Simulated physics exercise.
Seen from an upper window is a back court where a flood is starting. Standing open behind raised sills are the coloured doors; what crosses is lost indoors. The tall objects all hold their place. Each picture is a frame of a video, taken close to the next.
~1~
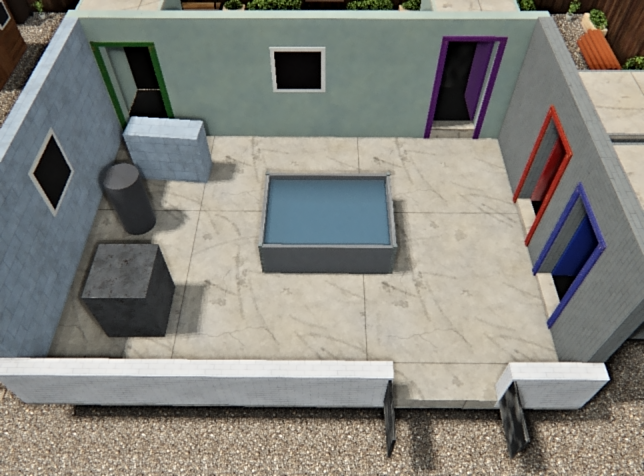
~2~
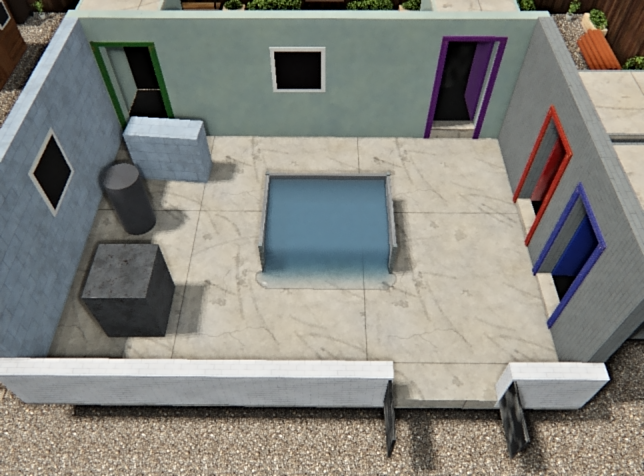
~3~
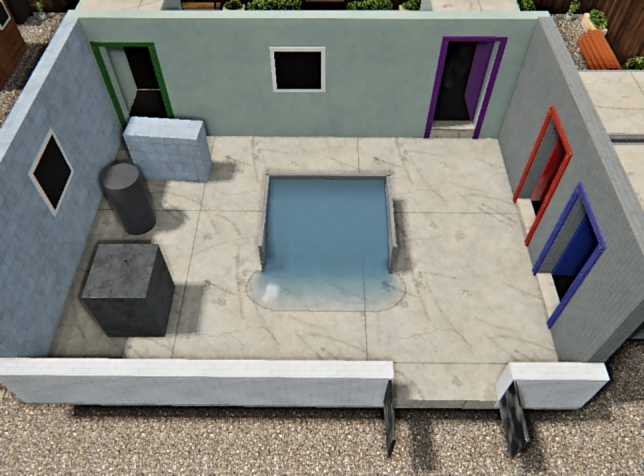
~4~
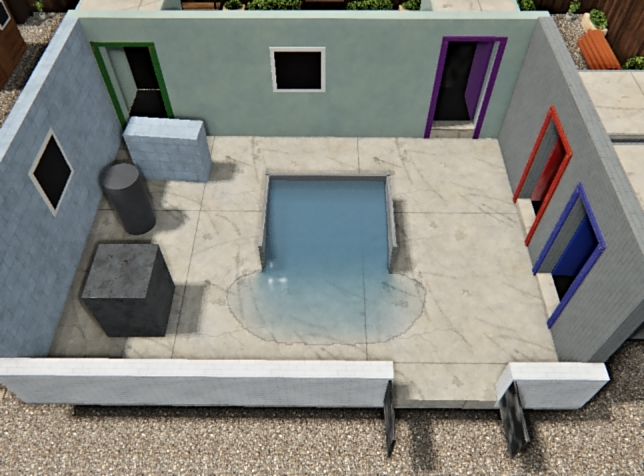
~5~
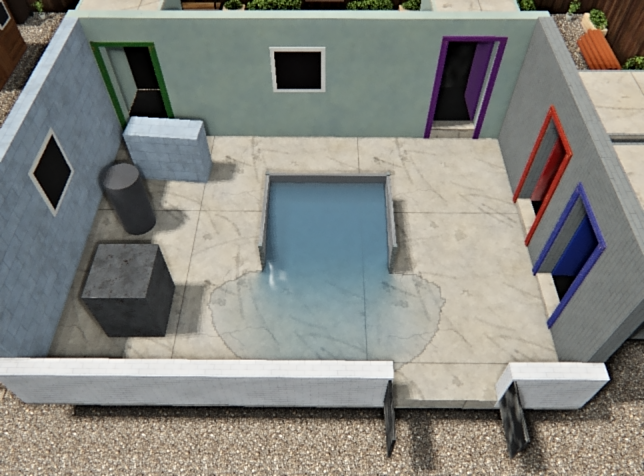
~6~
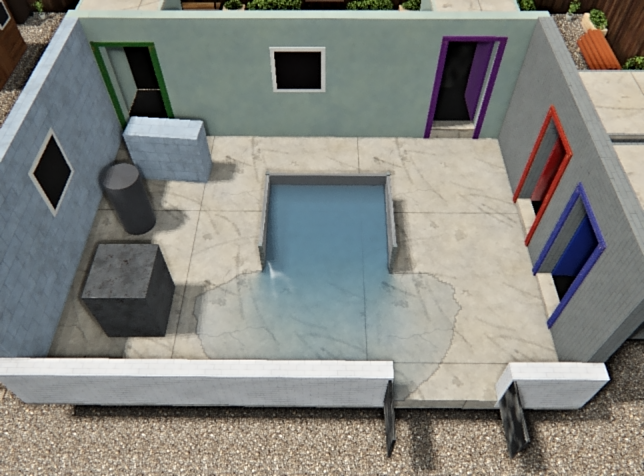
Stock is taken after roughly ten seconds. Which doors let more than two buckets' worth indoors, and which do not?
The purple door keeps inside the allowance there; the red door keeps inside the allowance there; the green door keeps inside the allowance there; the blue door keeps inside the allowance there.
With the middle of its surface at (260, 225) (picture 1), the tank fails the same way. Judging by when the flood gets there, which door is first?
Leading the way is the blue-painted one.
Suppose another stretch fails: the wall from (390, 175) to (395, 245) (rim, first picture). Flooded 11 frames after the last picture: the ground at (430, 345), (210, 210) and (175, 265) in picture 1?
Taking the points in order: Unwetted, unwetted and unwetted.
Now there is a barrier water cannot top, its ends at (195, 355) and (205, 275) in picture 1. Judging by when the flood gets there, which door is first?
That would be the blue one.
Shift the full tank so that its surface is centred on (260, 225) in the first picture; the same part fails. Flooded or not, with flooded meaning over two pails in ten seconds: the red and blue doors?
Result: Red stays inside the limit; blue tops the limit.
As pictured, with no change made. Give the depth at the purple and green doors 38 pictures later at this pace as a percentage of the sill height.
About 20 and 100 %.
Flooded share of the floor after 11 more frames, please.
I make it 30 per cent.
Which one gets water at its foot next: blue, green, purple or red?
The door marked blue.
A moment on, water covers 25 % of the floor; the purple door not reached, the red door not reached, the green door not reached, the blue door not reached.
Next, water covers 30 % of the floor; the purple door not reached, the red door not reached, the green door not reached, the blue door not reached.
Then, water covers 50 % of the floor; the purple door not reached, the red door not reached, the green door not reached, the blue door wet at the sill, nothing in.
Later, water covers 80 % of the floor; the purple door wet at the sill, nothing in, the red door wet at the sill, nothing in, the green door wet at the sill, nothing in, the blue door under two buckets in.
In the end, water covers 95 % of the floor; the purple door wet at the sill, nothing in, the red door wet at the sill, nothing in, the green door under two buckets in, the blue door under two buckets in.
